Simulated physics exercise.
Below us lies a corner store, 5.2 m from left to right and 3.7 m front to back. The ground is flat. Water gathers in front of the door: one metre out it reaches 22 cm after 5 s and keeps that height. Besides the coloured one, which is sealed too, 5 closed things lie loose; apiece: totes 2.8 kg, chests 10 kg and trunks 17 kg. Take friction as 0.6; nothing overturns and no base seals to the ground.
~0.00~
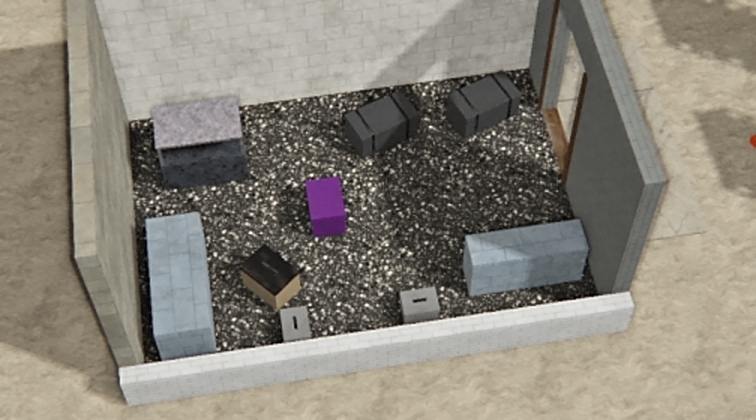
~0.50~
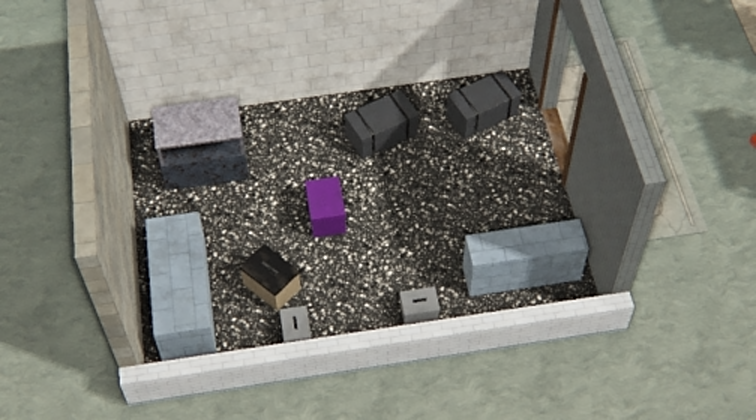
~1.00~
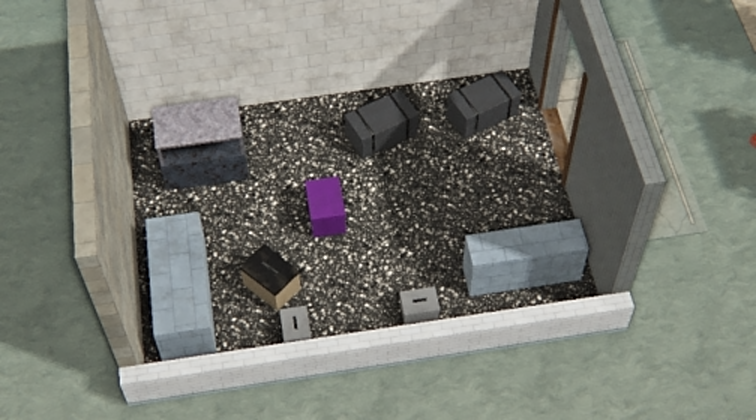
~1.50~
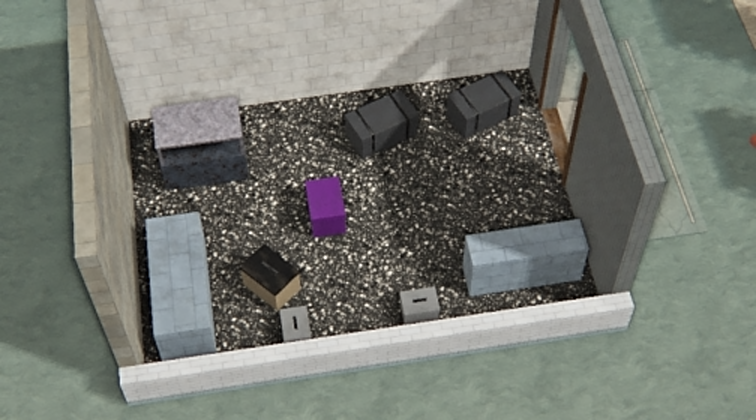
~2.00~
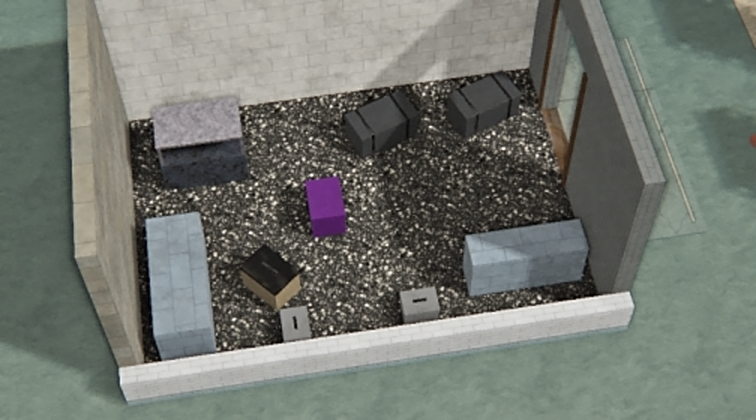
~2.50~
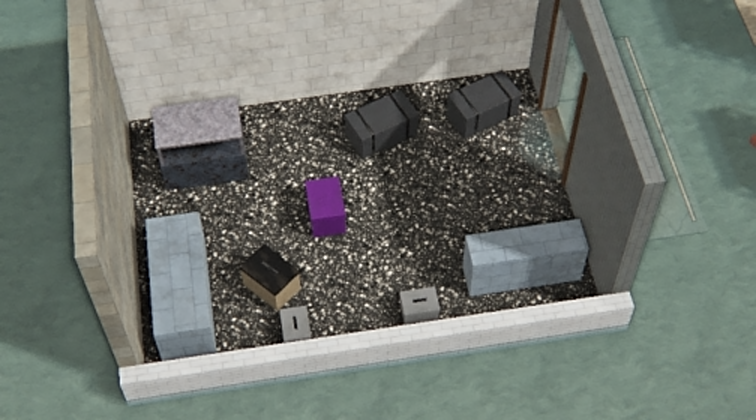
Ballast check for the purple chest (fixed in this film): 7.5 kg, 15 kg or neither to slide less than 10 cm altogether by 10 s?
Verdict: Neither load is enough.
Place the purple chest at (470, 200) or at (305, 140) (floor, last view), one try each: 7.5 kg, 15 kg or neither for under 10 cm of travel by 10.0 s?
In that order: Neither holds; neither is enough.
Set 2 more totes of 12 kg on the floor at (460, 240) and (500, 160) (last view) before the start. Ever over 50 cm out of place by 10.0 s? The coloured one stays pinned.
In that order: Under, past it.
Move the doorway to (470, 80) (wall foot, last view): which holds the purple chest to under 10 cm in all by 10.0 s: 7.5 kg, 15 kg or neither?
In that case only the higher weight holds it.
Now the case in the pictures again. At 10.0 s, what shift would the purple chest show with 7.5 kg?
About 200 cm.
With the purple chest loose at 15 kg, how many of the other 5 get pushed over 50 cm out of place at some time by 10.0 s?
That makes 4.
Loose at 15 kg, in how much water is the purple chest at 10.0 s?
About 9 cm.
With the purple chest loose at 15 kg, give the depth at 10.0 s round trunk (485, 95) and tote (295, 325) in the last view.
Roughly 5 and 8 cm.
After 3.5 s the purple chest would be 0 cm from its start with 7.5 kg and 0 cm from its start with 15 kg; 0 cm of water round it then.
After 4.5 s the purple chest would be 0 cm from its start with 7.5 kg and 0 cm from its start with 15 kg; 0 cm of water round it then.
After 7.0 s the purple chest would be 104 cm from its start with 7.5 kg and 29 cm from its start with 15 kg; 4 cm of water round it then.
After 10.0 s the purple chest would be 199 cm from its start with 7.5 kg and 57 cm from its start with 15 kg; 9 cm of water round it then.
